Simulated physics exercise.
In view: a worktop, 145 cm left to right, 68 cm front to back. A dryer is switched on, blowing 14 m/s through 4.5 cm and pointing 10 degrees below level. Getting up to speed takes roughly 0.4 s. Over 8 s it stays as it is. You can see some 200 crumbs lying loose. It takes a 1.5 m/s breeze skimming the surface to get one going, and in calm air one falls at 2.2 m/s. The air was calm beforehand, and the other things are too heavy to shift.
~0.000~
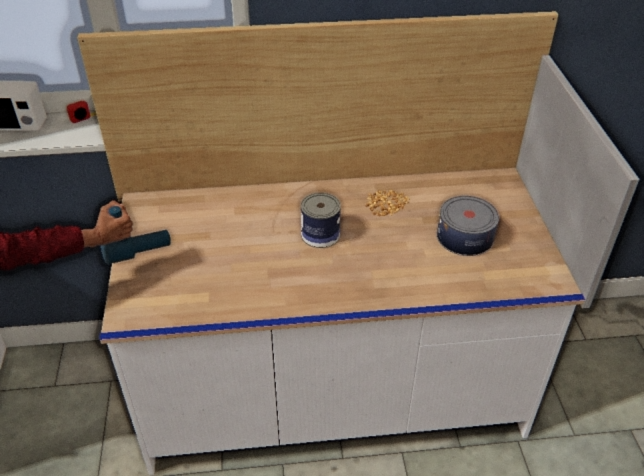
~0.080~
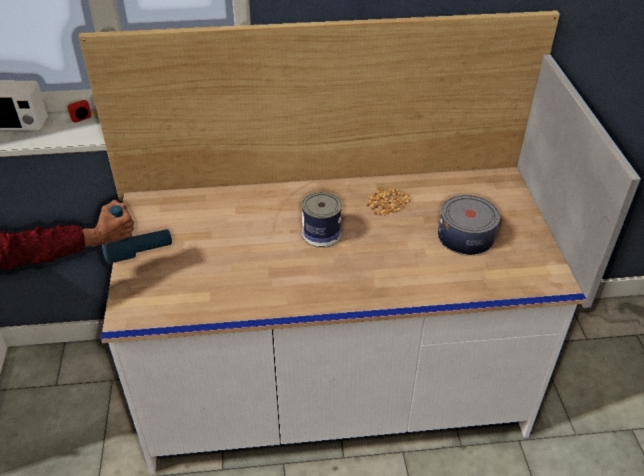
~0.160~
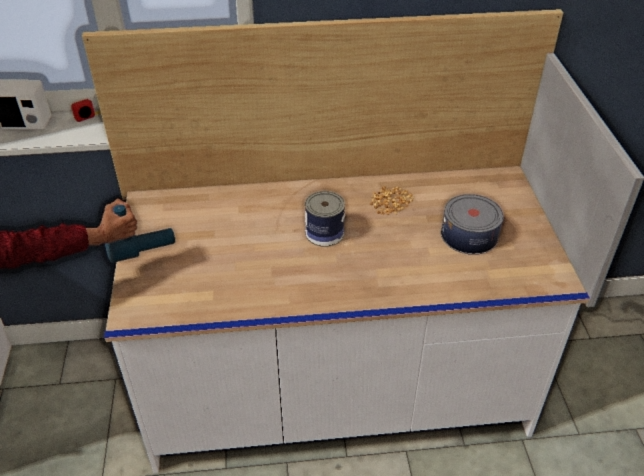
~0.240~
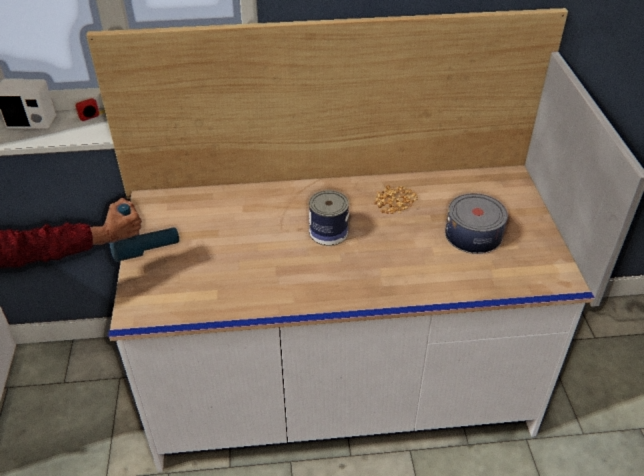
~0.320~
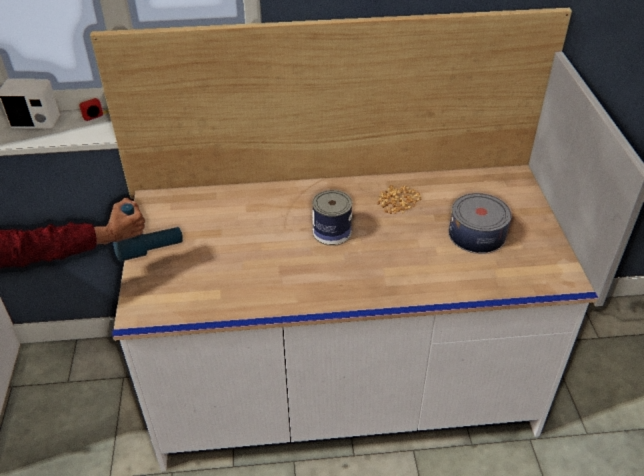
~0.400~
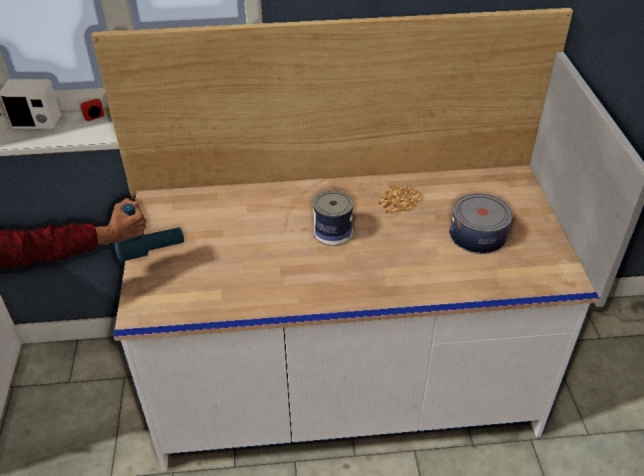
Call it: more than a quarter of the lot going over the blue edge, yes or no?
Call: Yes.
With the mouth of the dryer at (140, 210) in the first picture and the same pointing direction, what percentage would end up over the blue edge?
70 per cent, roughly.
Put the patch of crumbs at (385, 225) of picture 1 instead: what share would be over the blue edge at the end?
In that case I'd expect around 15 percent.
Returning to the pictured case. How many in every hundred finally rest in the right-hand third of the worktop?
Something close to 5 % ends up there.
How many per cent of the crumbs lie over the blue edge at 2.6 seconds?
Estimate: Around 90 %.
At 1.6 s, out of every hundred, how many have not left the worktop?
Around 30 %.
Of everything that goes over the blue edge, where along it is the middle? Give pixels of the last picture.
I'd say roughly (560, 302).
After 1.6 s, 66 % are over the blue edge; the middle of those still in play is near (583, 269); 39 % have settled or left.
After 2.6 s, 90 % are over the blue edge; 92 % have settled or left.
After 4.4 s, 92 % are over the blue edge; 94 % have settled or left.
After 8.0 s, at the end, 94 % are over the blue edge.
